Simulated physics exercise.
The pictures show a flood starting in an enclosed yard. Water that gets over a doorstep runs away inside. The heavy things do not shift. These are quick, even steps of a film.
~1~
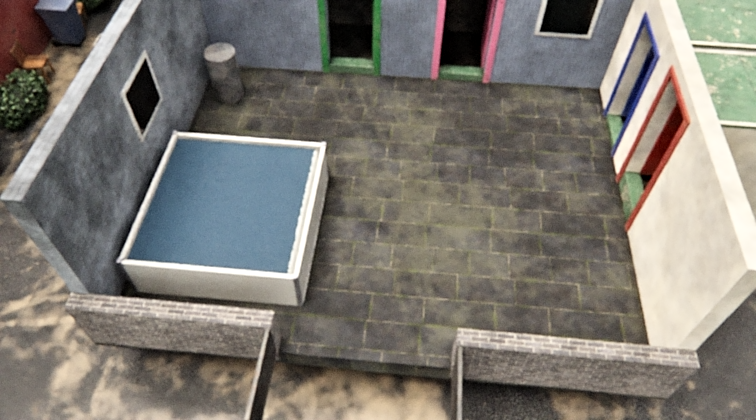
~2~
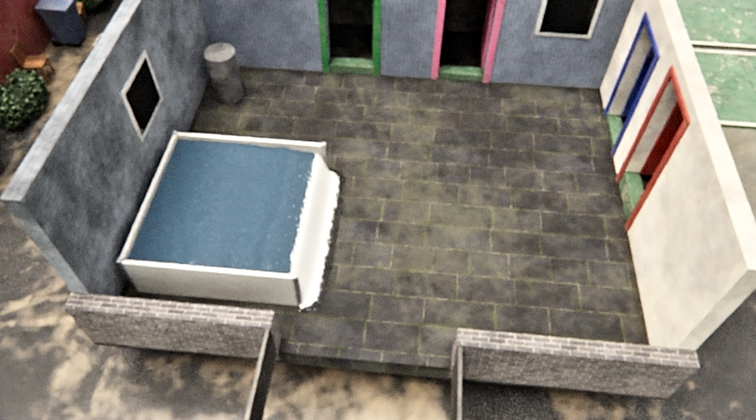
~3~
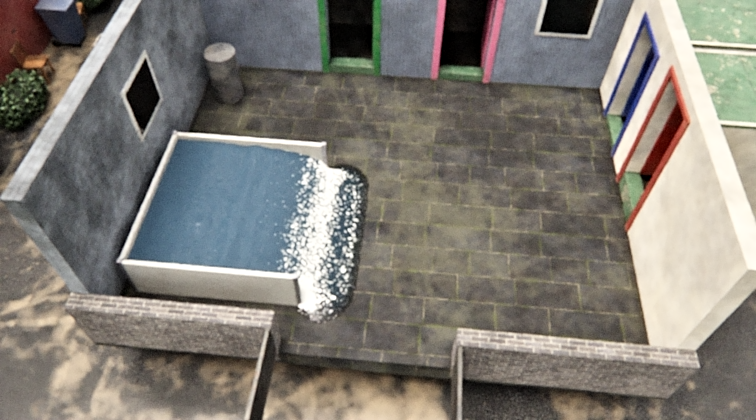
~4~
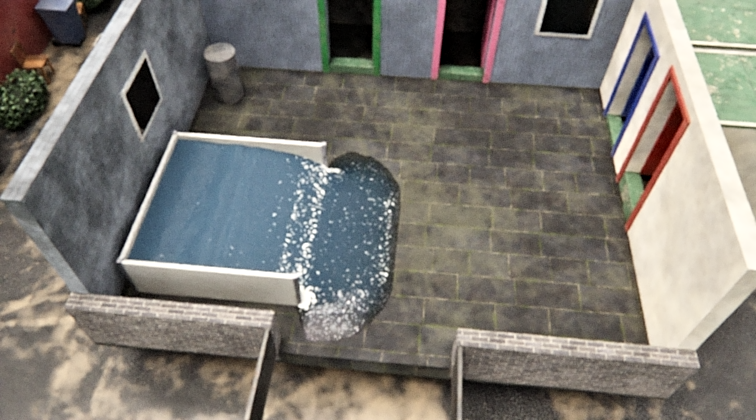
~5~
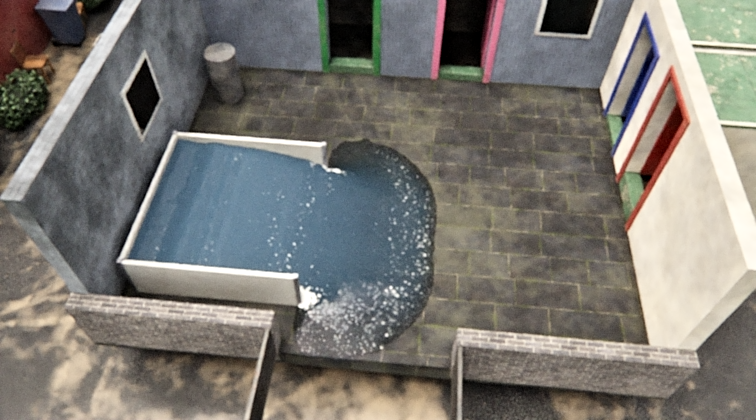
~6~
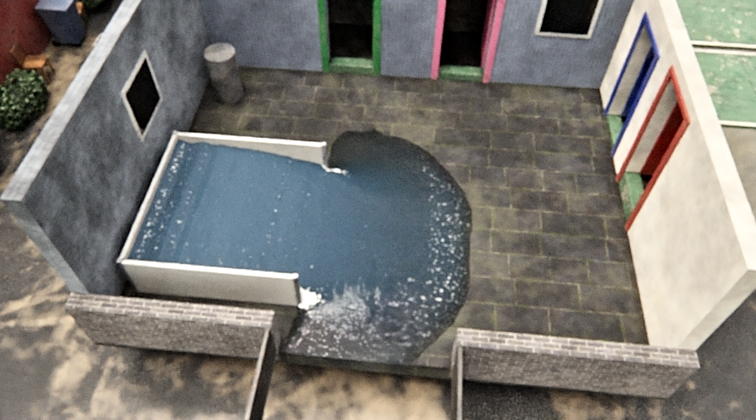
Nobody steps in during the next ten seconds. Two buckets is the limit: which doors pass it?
One by one: The blue door lets in a lot; the green door admits no more than that; the red door admits no more than that; the pink door admits no more than that.
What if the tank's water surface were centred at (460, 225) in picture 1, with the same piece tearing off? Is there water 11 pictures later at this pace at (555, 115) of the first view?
Answer: Covered.
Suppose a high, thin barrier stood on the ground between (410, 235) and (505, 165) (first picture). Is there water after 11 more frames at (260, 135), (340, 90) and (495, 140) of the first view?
As listed: Clear, not flooded, under water.
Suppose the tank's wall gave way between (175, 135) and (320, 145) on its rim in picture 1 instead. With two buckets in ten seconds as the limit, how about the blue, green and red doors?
Then: The blue one floods, the green one passes that mark, the red one keeps below it.
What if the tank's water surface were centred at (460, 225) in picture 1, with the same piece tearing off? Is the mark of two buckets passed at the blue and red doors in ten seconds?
The blue one floods; the red one passes that mark.
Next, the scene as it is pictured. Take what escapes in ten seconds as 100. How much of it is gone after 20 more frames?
I make it 35 per cent.
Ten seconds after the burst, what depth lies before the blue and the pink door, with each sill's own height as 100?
Near 60 and 50 in a hundred.
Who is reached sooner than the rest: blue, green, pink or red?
The red-painted one.
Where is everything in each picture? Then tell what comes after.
The first frame shows the open tank at (231, 202) is whole and still.
In the second frame, water pours out at (312, 227) and has run to (329, 172).
In the third frame, the front is at (354, 172), out from the gap at (312, 228).
In the fourth frame, the front is at (369, 162), out from the gap at (312, 229).
In the fifth frame, the front is at (391, 154), out from the gap at (312, 229).
In the sixth frame, water pours out at (312, 229) and has run to (458, 193).
A moment on, water covers 50 % of the floor; the blue door not reached, the green door not reached, the red door not reached, the pink door not reached.
Next, water covers 60 % of the floor; the blue door not reached, the green door not reached, the red door wet at the sill, nothing in, the pink door not reached.
Then, water covers 70 % of the floor; the blue door over two buckets in, the green door not reached, the red door wet at the sill, nothing in, the pink door wet at the sill, nothing in.
Later, water covers 75 % of the floor; the blue door over two buckets in, the green door wet at the sill, nothing in, the red door wet at the sill, nothing in, the pink door wet at the sill, nothing in.
In the end, water covers 95 % of the floor; the blue door far over two buckets in, the green door wet at the sill, nothing in, the red door wet at the sill, nothing in, the pink door under two buckets in.
